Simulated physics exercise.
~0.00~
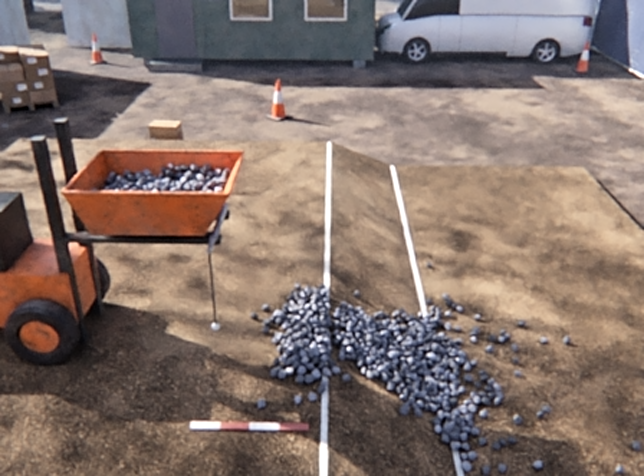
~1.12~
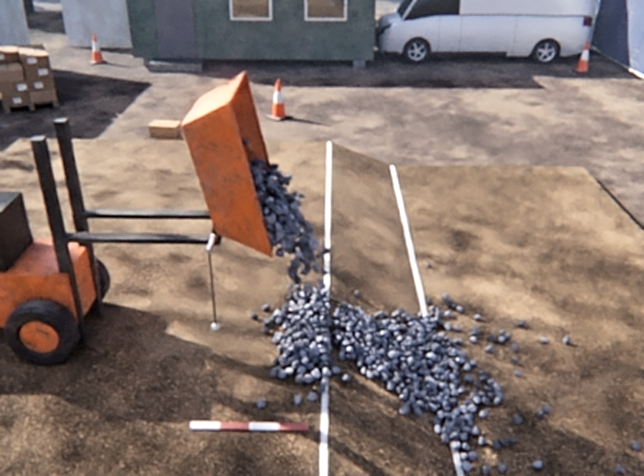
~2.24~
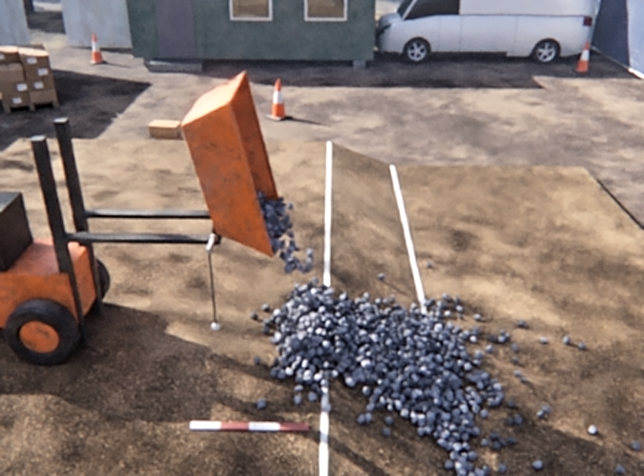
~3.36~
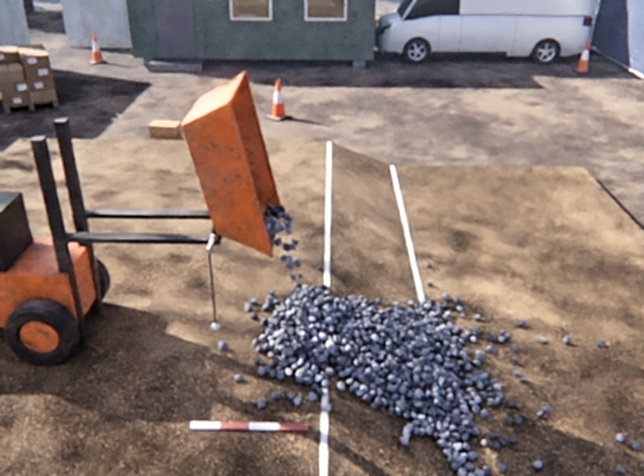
An orange skip full of grey stones sits level on the forks of a small orange loader at left, beside an earlier heap spilled across a short bank marked by two white lines. The skip tips steeply to the right, and stones begin pouring from its lower edge onto the near side of the heap. It holds that steep angle while the stream thins and the pile grows broader and taller, covering more of the lines. A few stones roll clear onto the dirt. By the end, only a small trickle shows at the lip, above a wide, merged mound.
